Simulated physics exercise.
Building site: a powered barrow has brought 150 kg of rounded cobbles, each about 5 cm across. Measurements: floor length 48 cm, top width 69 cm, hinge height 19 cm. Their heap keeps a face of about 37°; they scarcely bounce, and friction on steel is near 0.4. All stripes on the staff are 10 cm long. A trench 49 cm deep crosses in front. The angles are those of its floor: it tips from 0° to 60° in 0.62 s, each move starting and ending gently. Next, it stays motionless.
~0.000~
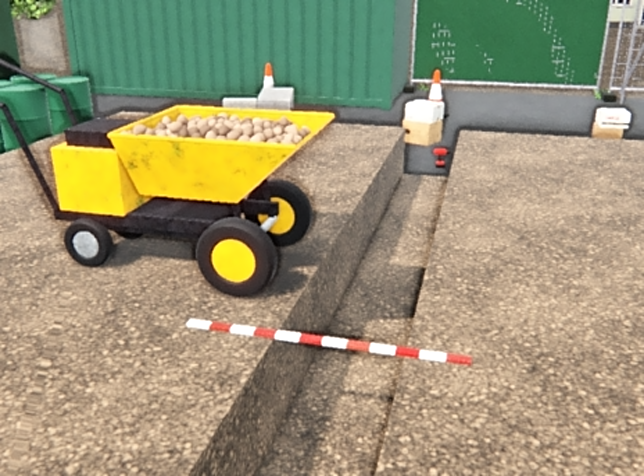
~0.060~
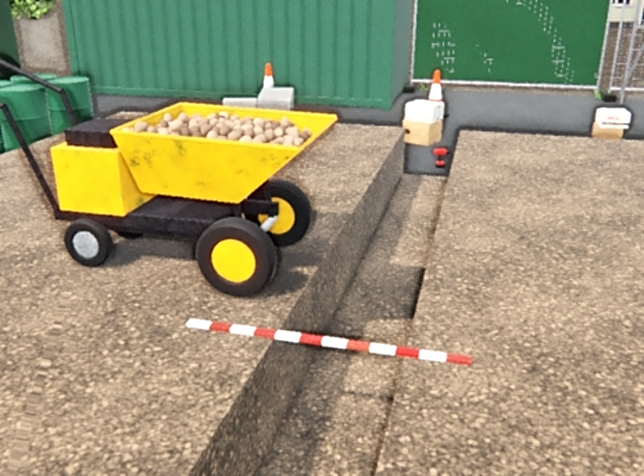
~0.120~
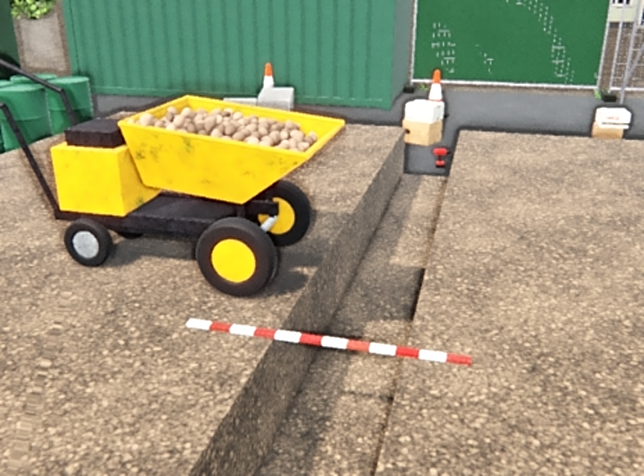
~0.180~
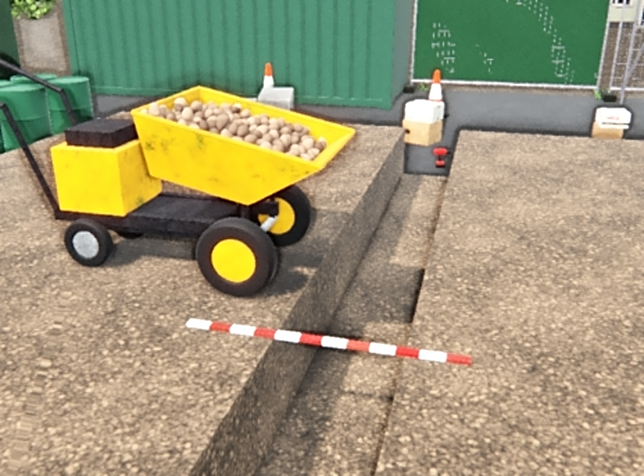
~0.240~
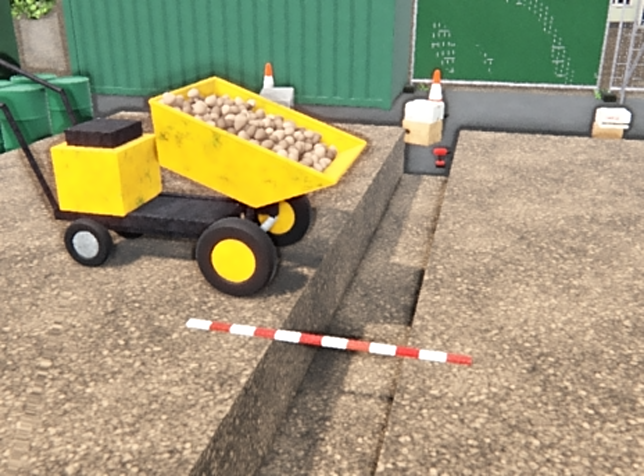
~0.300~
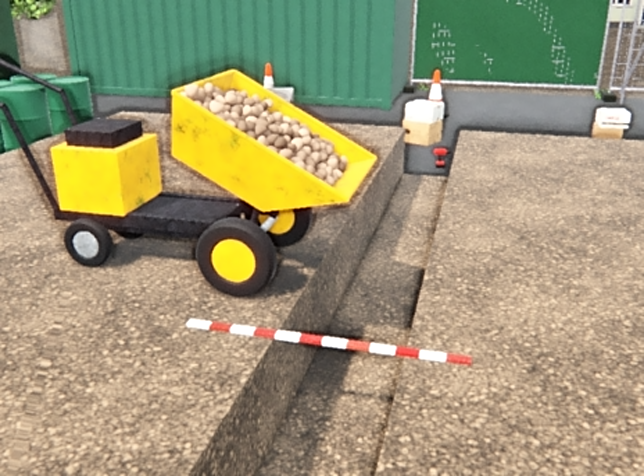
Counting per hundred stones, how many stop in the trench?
Some 54.
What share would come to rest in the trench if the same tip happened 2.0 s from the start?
In that case, around 75%.
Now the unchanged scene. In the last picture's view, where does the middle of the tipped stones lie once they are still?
Around (413, 346).
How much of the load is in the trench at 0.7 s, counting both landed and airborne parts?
About 15 per cent by then.
After 0.5 s the floor is at 50°; 100 % in the tray; the foremost stones are at (360, 220).
After 0.7 s the floor is at 60°; 79 % in the tray, 15 % in the trench, 6 % past the trench; the foremost stones are at (442, 288).
After 1.1 s the floor is at 60°; 30 % in the tray, 25 % in the trench, 45 % past the trench; the foremost stones are at (592, 313).
After 3.0 s the floor is at 60°; 0 % in the tray, 54 % in the trench, 46 % past the trench; the foremost stones are past the picture's edge.
